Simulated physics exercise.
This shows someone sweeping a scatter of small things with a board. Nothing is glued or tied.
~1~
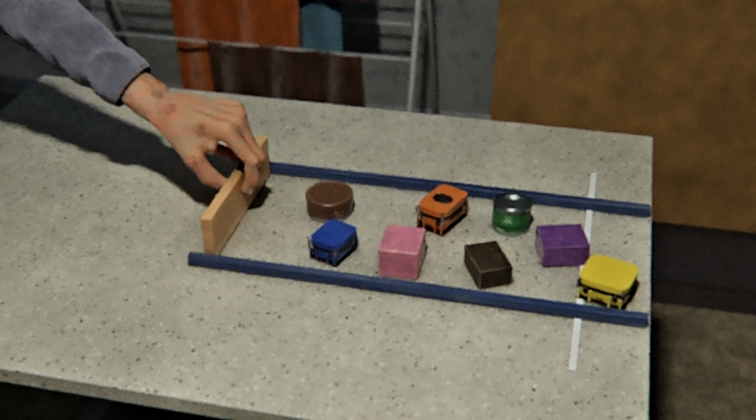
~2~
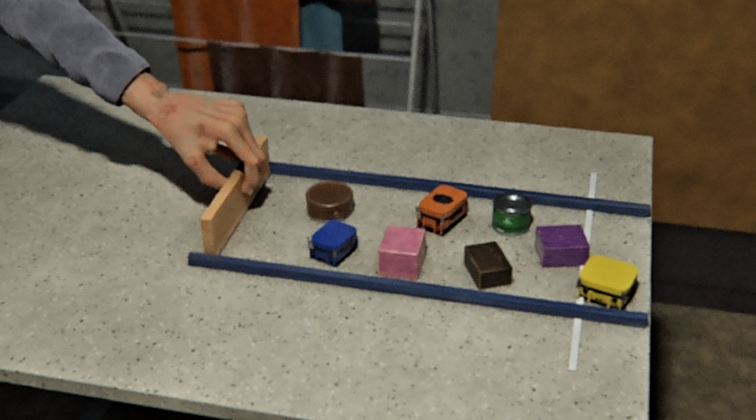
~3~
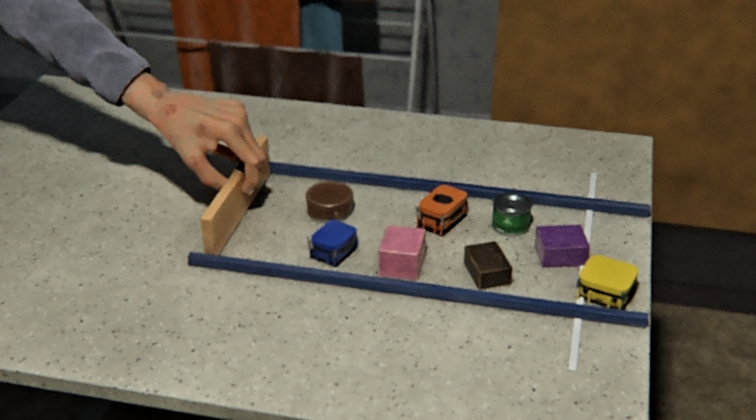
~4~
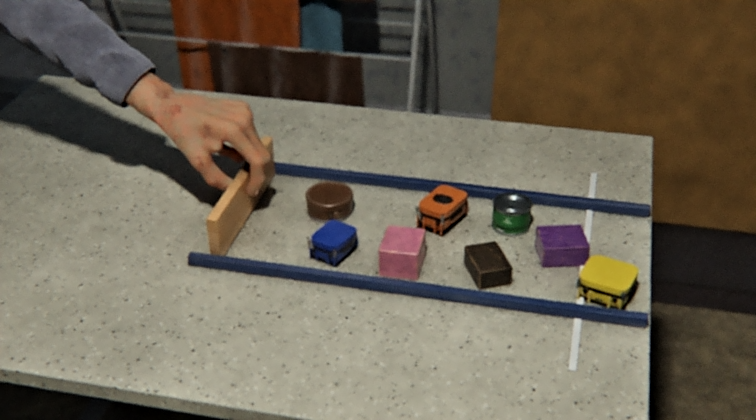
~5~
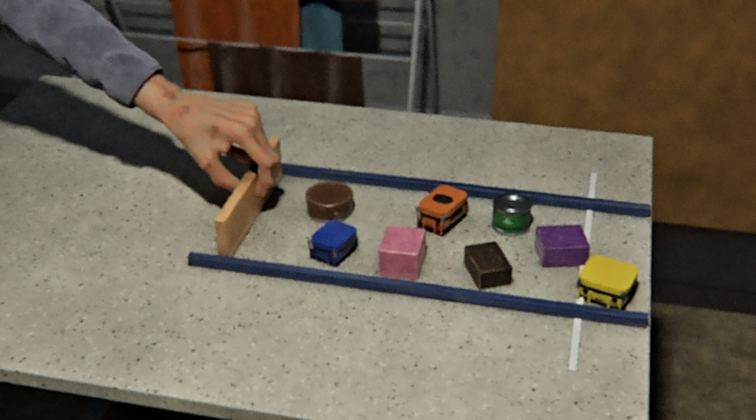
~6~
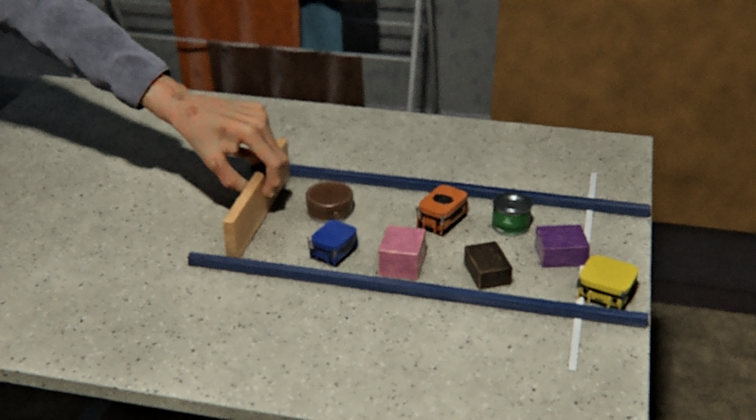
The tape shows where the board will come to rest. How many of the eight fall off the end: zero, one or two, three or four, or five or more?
Here the number that fall off is three or four.
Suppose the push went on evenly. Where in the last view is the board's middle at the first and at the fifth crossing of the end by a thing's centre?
Its middle is around (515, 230) and later (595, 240).
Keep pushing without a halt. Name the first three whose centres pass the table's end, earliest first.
Earliest first: The yellow case, then the green pot, then the black block.
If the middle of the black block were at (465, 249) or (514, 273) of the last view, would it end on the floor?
In turn it stays on; comes down.
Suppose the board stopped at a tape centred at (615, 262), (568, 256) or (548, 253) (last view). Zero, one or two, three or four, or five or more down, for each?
The falls would be more than four; three to four; 1 or 2.
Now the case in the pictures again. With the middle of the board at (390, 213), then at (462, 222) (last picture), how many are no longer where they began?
First 4, then 6.
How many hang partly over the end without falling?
It comes to 3.
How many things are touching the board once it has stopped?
It touches 2.
A little later, none off yet; yellow case at rest near (608, 283); purple block at rest near (562, 245); green pot at rest near (512, 214).
When it is over, the number that fall off is three or four; down, black block, green pot and yellow case.
